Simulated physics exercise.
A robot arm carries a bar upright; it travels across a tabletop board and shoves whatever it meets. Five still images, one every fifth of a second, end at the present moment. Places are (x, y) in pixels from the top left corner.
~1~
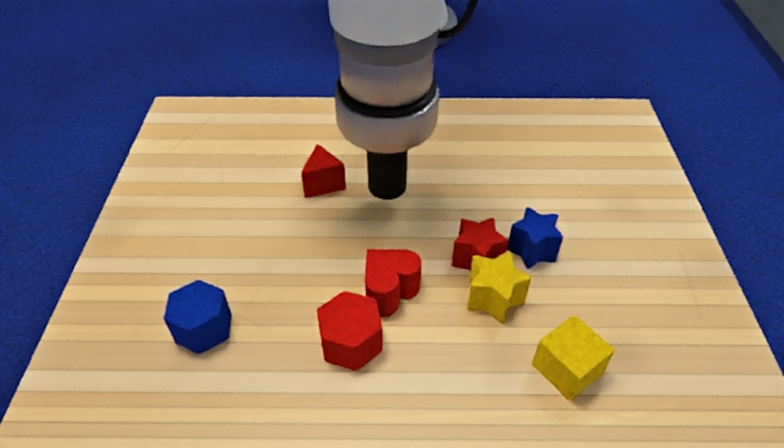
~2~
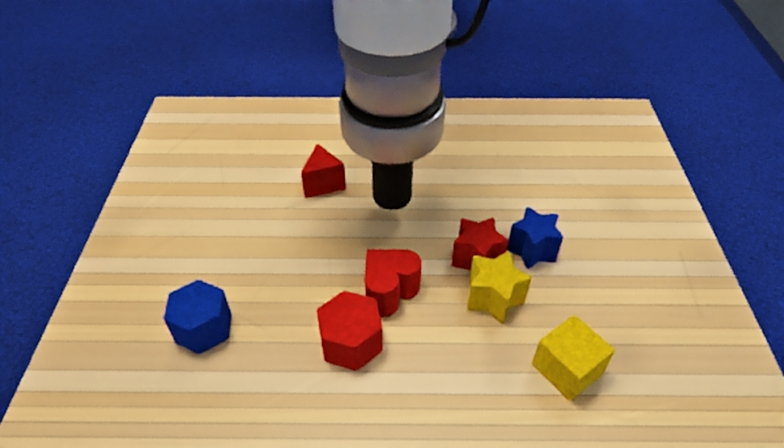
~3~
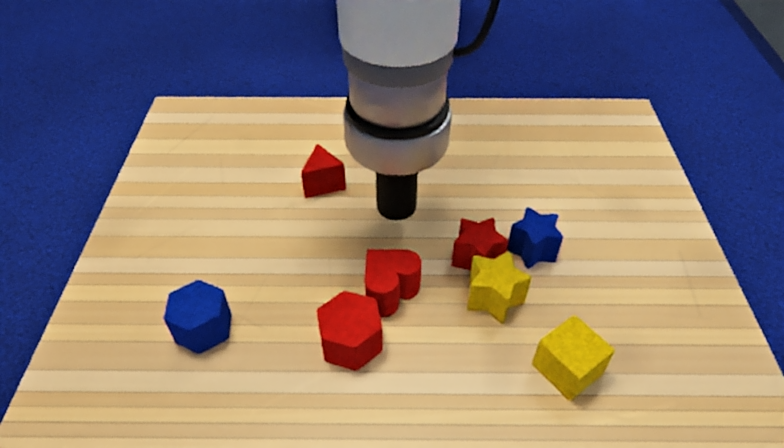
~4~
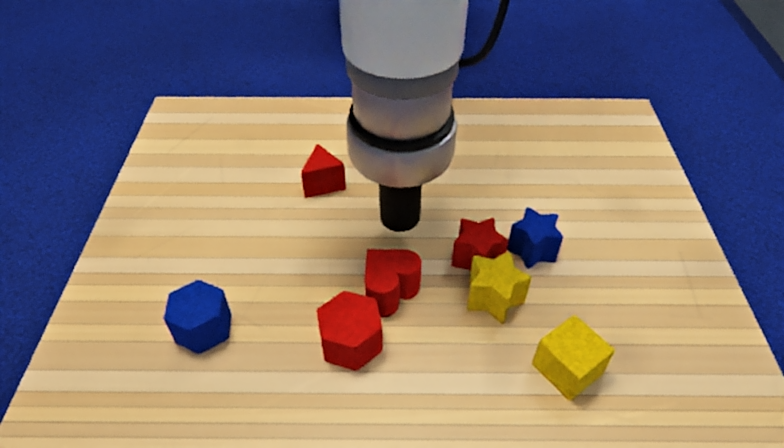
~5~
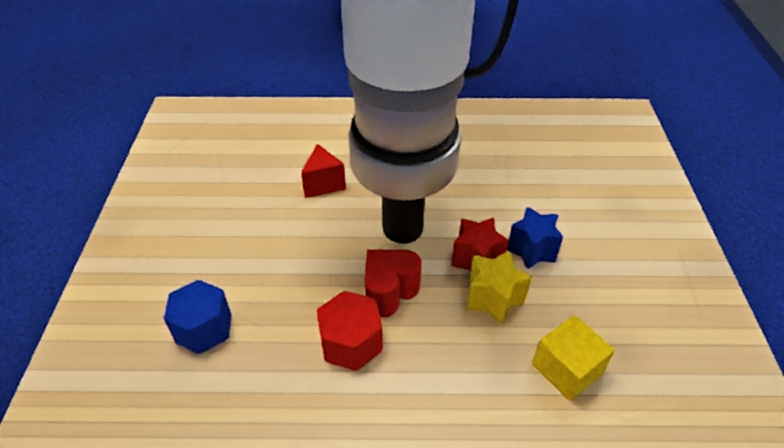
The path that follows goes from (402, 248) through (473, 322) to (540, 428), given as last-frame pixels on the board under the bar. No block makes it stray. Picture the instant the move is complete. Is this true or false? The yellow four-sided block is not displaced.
The statement is correct.
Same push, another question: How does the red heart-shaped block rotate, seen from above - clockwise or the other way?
It turns round clockwise.
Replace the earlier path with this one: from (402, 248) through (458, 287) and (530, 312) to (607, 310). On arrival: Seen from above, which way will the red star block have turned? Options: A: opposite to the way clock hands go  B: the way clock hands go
It's A.
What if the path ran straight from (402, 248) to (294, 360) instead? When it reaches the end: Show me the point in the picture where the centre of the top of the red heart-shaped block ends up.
I'd guess (386, 303).
What follows on the original path. One third of the way, bar (453, 279); red heart-shaped block (397, 276), turned 40° clockwise.
Two thirds of the way, bar (499, 337); red heart-shaped block (397, 276), turned 40° clockwise; yellow star block (518, 284), turned 50° anticlockwise.
At the end, bar (547, 413); red heart-shaped block (397, 276), turned 40° clockwise; yellow star block (518, 284), turned 50° anticlockwise; yellow four-sided block in place.
